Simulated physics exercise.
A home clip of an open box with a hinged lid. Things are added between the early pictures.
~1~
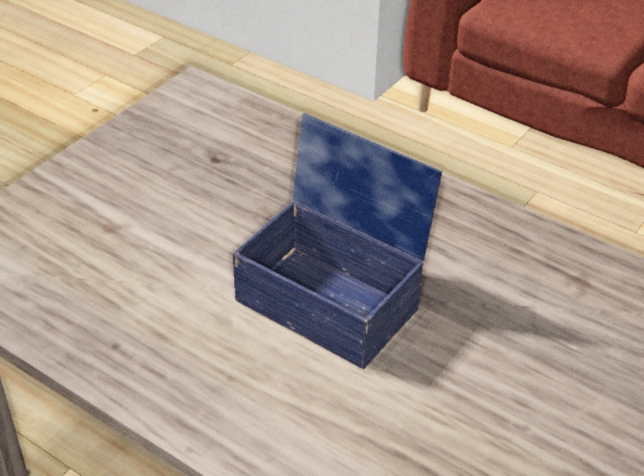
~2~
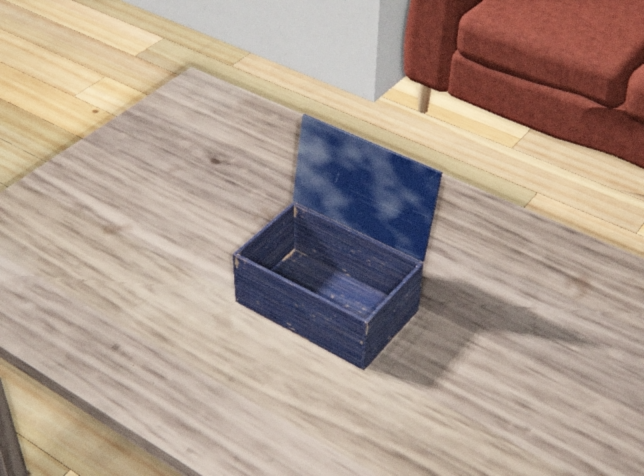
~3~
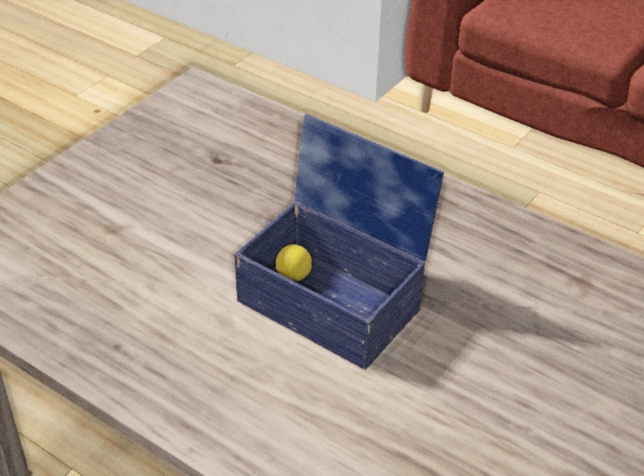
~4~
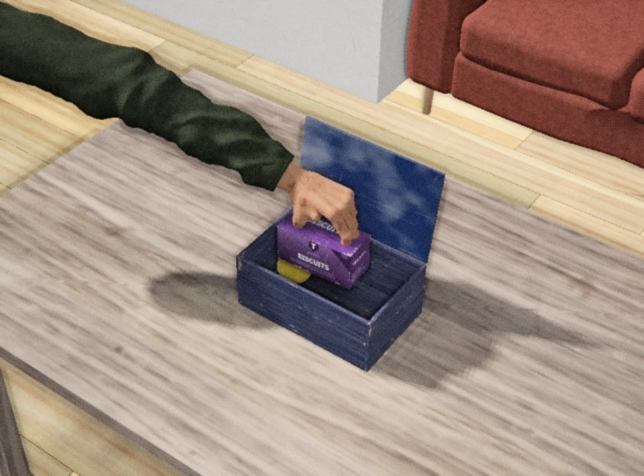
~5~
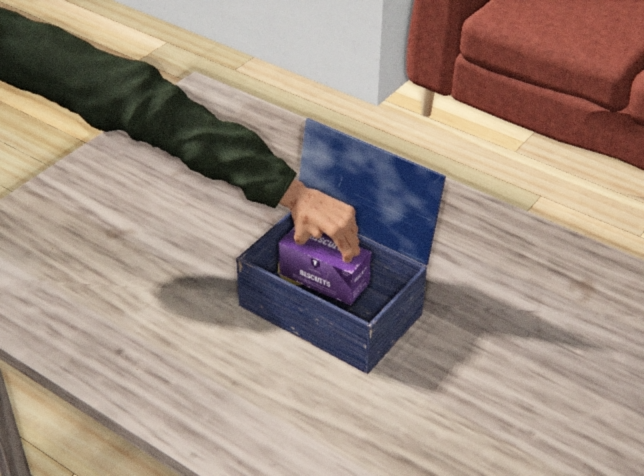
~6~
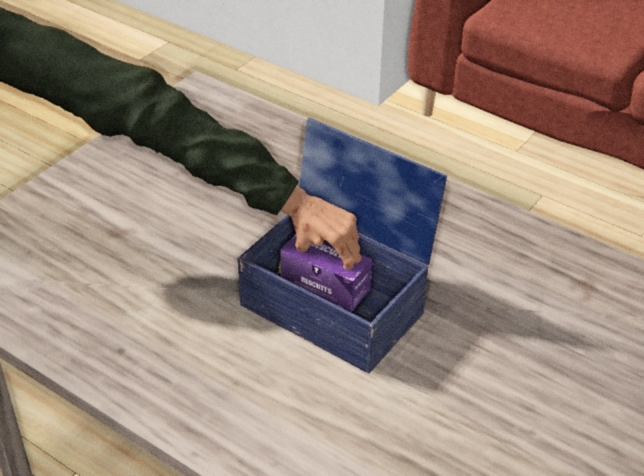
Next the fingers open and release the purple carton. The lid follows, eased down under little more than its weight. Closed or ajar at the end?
It shuts flat.
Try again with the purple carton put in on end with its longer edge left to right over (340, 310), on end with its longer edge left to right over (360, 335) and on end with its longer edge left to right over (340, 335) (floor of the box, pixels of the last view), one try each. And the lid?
First, it is held up; second, it will not close; third, it will not close.
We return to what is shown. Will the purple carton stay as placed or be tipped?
It keeps its pose.
Then, 0.40 s later than the last frame, purple carton moved a little near (319, 295).
Then, 1.40 s later than the last frame, lid 72° above the rim; purple carton moved a little near (319, 295); yellow lemon moved a little.
Then, 1.80 s later than the last frame, lid 47° above the rim; purple carton moved a little near (319, 295); yellow lemon moved a little.
Then, 2.20 s later than the last frame, lid 17° above the rim; purple carton moved a little near (319, 295); yellow lemon moved a little.
When it is over, lid shut; moved from the start, purple carton; yellow lemon as before. End places, in pixels of the last picture, purple carton near (319, 295).
